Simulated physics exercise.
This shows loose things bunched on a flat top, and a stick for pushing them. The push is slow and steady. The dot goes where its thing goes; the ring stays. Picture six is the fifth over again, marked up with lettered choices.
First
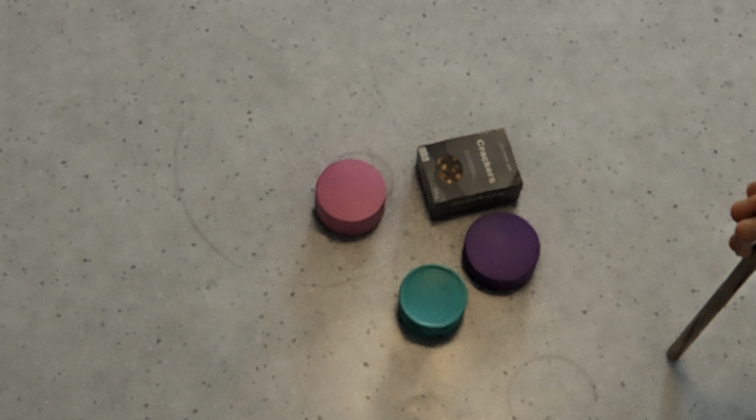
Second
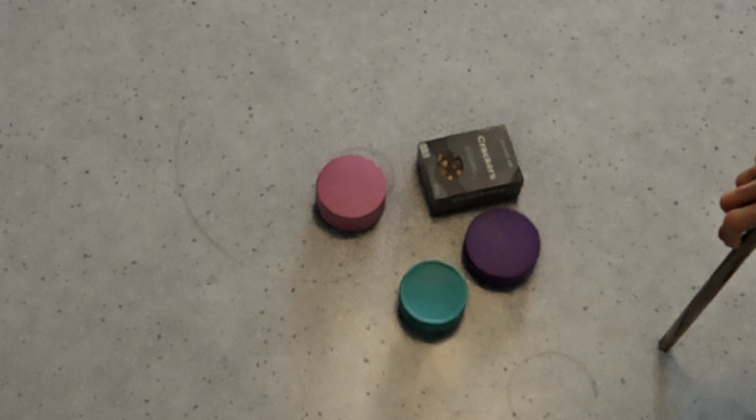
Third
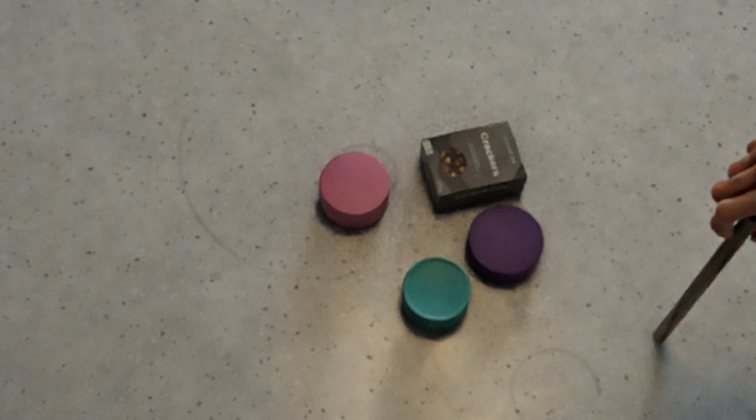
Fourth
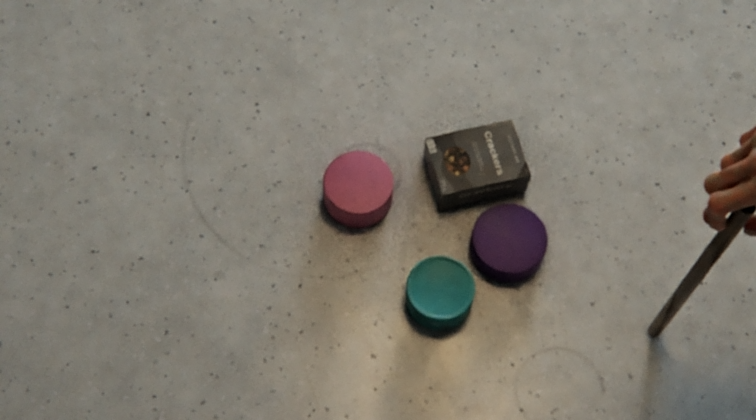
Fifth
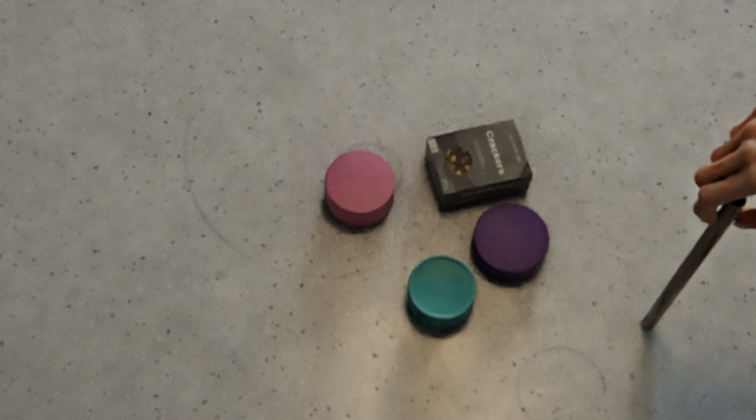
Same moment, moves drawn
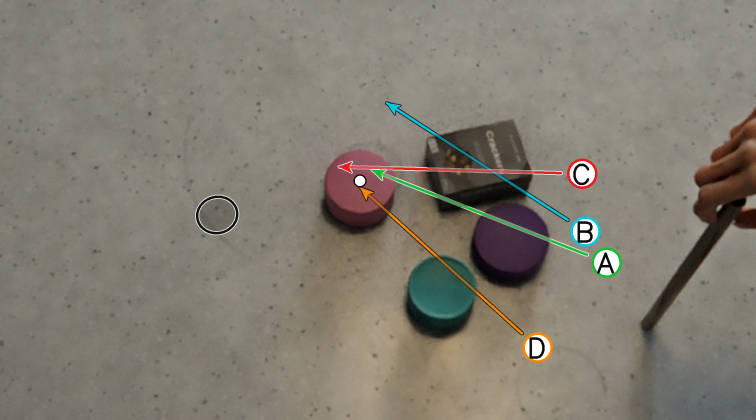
On a speckled grey surface, a pink tin, a dark grey crackers box, a purple tin and a turquoise tub sit bunched together. From the right, a hand holding a stick edges slowly leftward, its tip still short of the group, while the objects stay in the same arrangement.
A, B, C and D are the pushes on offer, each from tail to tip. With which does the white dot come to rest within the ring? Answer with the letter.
Push along C.
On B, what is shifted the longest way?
It is the grey box.
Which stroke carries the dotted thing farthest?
Stroke C.
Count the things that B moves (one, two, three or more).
One.
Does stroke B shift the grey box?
Yes.
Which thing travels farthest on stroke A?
The purple tin.
On the copy, A from (587, 255) to (372, 170); B from (568, 220) to (387, 103); C from (561, 173) to (339, 167); D from (522, 333) to (361, 188); the ring at (217, 215); the white dot at (360, 181).
On C. First, foot of the stick (482, 172); pink tin (353, 190); grey box (429, 163).
Then, foot of the stick (401, 169); pink tin (275, 204); grey box (347, 164).
Finally, foot of the stick (339, 168); pink tin (219, 220); grey box (285, 169); the dot on the pink tin is in the ring.
By contrast, A leaves the dotted thing at (345, 191); B leaves the dotted thing at (360, 188); D leaves the dotted thing at (323, 165).
